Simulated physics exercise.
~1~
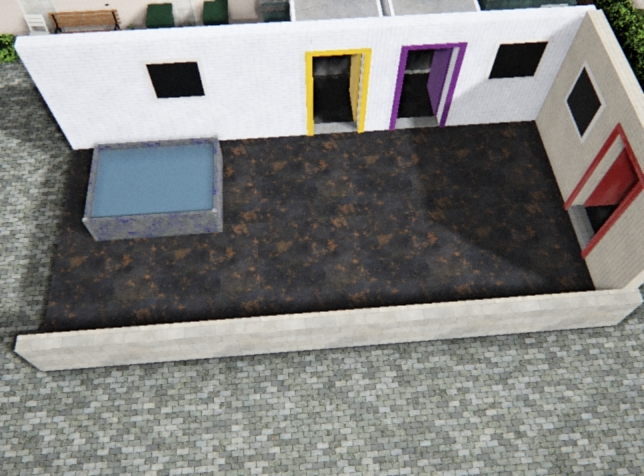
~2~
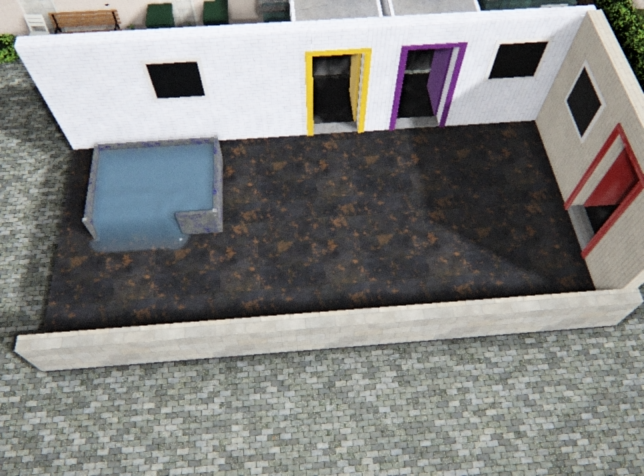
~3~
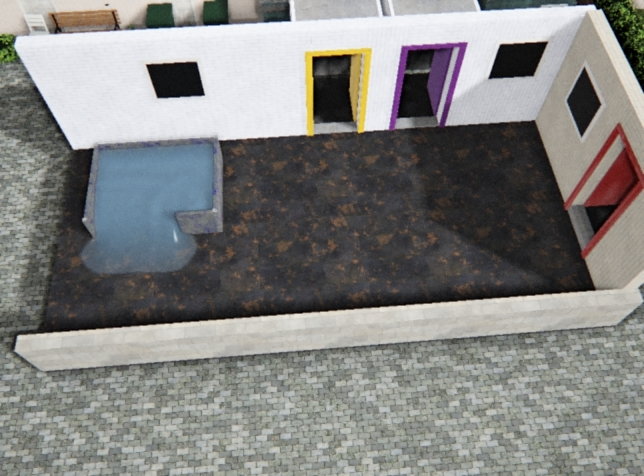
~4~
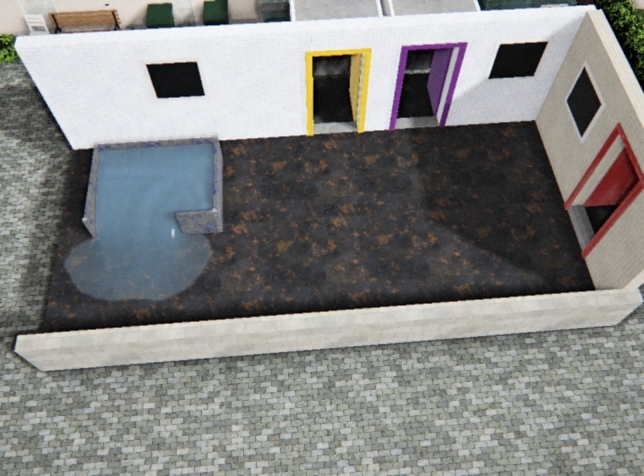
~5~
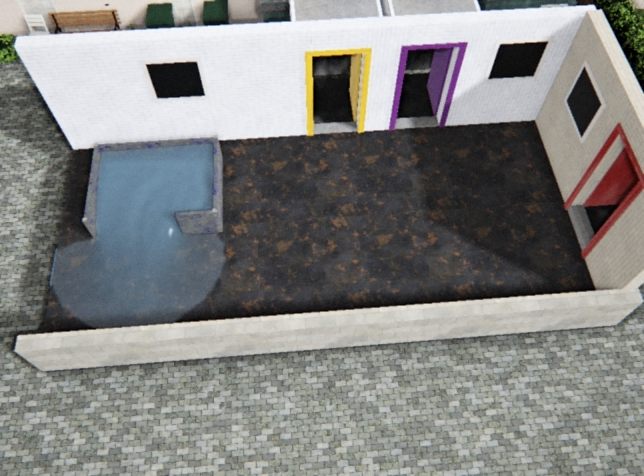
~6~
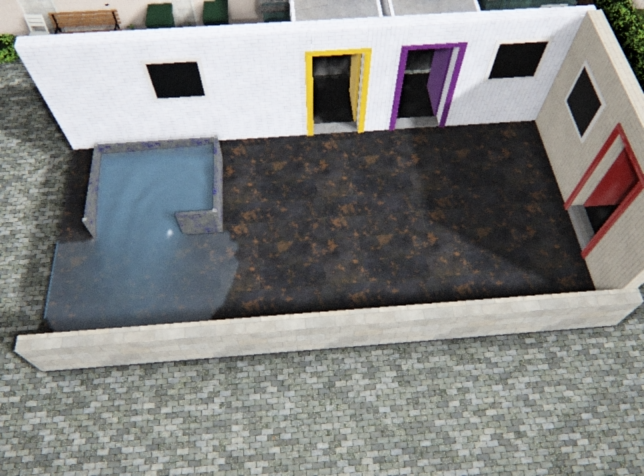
The clip opens on a high view of still water in an open tank at the left of a walled passage with yellow, purple and red doorways. The tank's near side gives way and water pours out, fanning across the dark floor to the low front wall and spreading rightward alongside it.
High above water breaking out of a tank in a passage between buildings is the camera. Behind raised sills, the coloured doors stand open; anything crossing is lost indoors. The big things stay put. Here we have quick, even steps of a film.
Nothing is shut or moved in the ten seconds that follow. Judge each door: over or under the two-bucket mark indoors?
My call: Purple door, under; red door, under; yellow door, under.
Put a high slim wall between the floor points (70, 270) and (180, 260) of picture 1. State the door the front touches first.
The red door.
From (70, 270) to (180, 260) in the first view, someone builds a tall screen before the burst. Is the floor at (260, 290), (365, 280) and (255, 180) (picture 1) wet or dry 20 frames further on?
Soaked, soaked, untouched.
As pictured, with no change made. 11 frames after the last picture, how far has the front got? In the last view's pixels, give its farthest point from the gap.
(368, 326).
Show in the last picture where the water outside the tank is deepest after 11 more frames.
About at (102, 336).
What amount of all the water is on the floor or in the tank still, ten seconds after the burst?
That works out to about 52 percent.
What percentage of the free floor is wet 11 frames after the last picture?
Estimate: Some 20 in a hundred.
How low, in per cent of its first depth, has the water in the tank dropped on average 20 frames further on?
I'd put it at some 26 per cent.
A moment on, water covers 15 % of the floor; the purple door not reached, the red door not reached, the yellow door not reached.
Next, water covers 20 % of the floor; the purple door not reached, the red door not reached, the yellow door not reached.
Then, water covers 45 % of the floor; the purple door not reached, the red door not reached, the yellow door not reached.
Later, water covers 70 % of the floor; the purple door wet at the sill, nothing in, the red door wet at the sill, nothing in, the yellow door wet at the sill, nothing in.
In the end, water covers 80 % of the floor; the purple door wet at the sill, nothing in, the red door wet at the sill, nothing in, the yellow door wet at the sill, nothing in.
